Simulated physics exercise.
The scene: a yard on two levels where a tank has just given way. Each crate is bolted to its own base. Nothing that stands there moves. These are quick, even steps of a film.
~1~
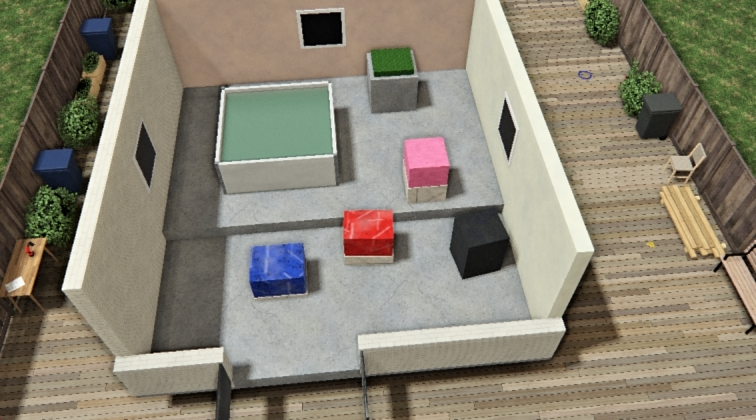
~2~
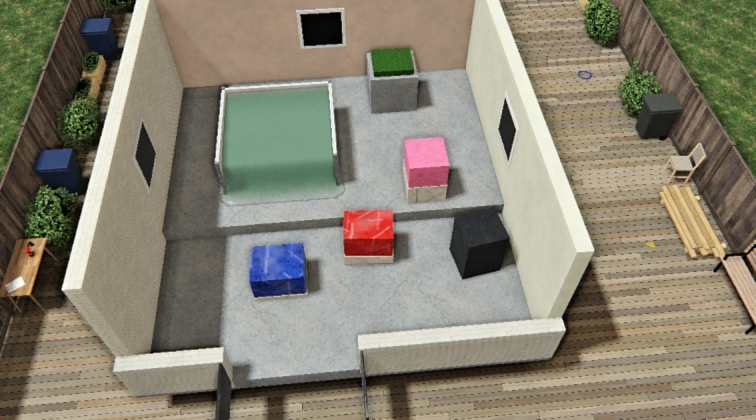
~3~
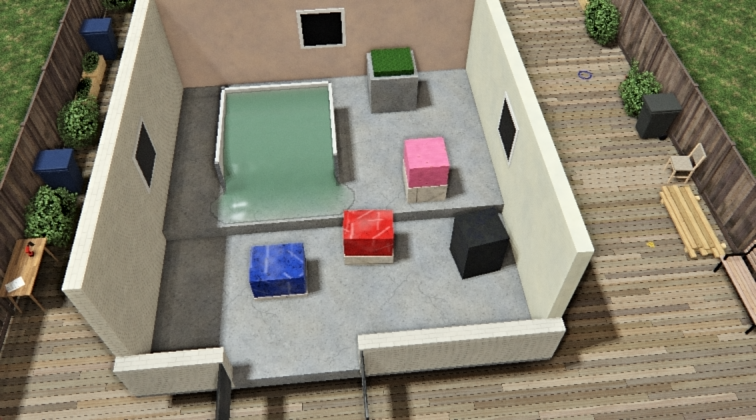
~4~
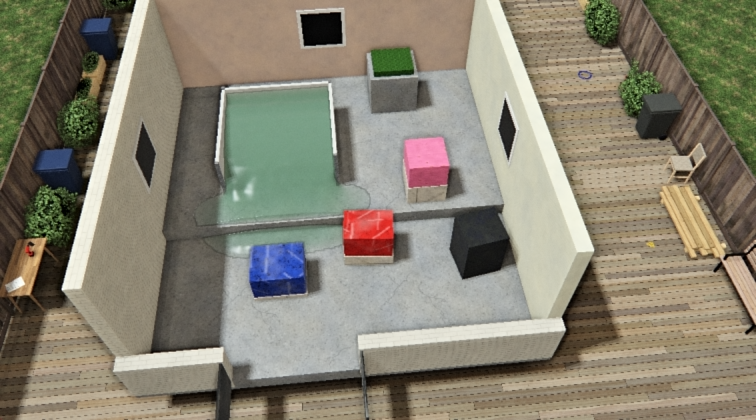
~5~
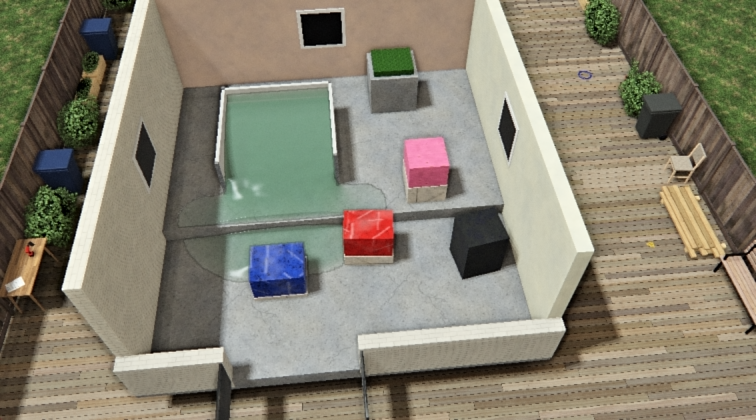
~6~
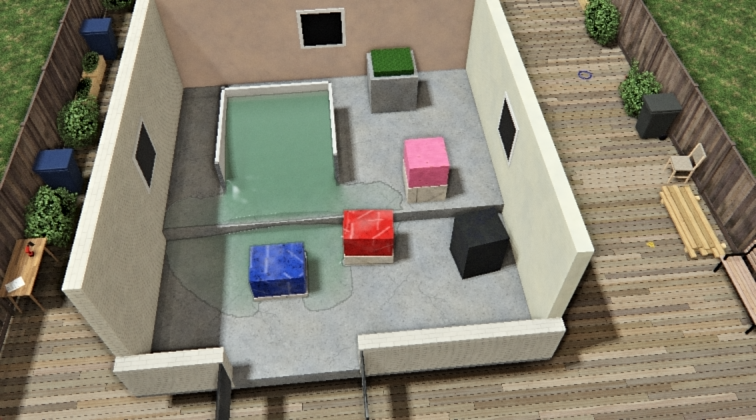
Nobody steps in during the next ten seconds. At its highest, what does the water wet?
In the end: The blue crate gets wet; the pink crate stays dry; the red crate gets wet.
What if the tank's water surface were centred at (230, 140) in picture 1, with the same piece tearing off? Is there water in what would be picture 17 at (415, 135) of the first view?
At that place: No water.
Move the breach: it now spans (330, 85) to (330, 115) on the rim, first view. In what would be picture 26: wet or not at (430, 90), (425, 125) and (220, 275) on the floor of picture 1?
In turn: Covered, wet, dry.
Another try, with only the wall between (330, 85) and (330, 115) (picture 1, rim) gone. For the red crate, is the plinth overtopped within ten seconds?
Then: The red one escapes it.
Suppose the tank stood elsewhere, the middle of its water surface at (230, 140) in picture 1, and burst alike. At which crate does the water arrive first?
That is the crate marked blue.
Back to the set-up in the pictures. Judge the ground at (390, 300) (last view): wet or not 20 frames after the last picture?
There: Wet.
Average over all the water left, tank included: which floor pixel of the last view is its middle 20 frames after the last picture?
At about (296, 257).
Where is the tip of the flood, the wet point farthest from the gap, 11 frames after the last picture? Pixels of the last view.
Around (534, 339).
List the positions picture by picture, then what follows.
The open tank at (277, 123) is whole and still, in the first picture.
The front is at (342, 186), out from the gap at (280, 179), in the second picture.
Water pours out at (281, 180) and has run to (349, 200), in the third picture.
The front is at a hidden place, out from the gap at (281, 181), in the fourth picture.
The front is at (191, 249), out from the gap at (281, 182), in the fifth picture.
The front is at (229, 310), out from the gap at (281, 182), in the sixth picture.
A moment on, water covers 35 % of the floor; the blue crate water round its plinth, the pink crate water round its plinth, the red crate water round its plinth.
Next, water covers 45 % of the floor; the blue crate water round its plinth, the pink crate water round its plinth, the red crate water round its plinth.
Then, water covers 50 % of the floor; the blue crate water round its plinth, the pink crate water round its plinth, the red crate water round its plinth.
Later, water covers 50 % of the floor; the blue crate water round its plinth, the pink crate water round its plinth, the red crate water round its plinth.
In the end, water covers 50 % of the floor; the blue crate was topped, the pink crate stayed above the water, the red crate was topped.
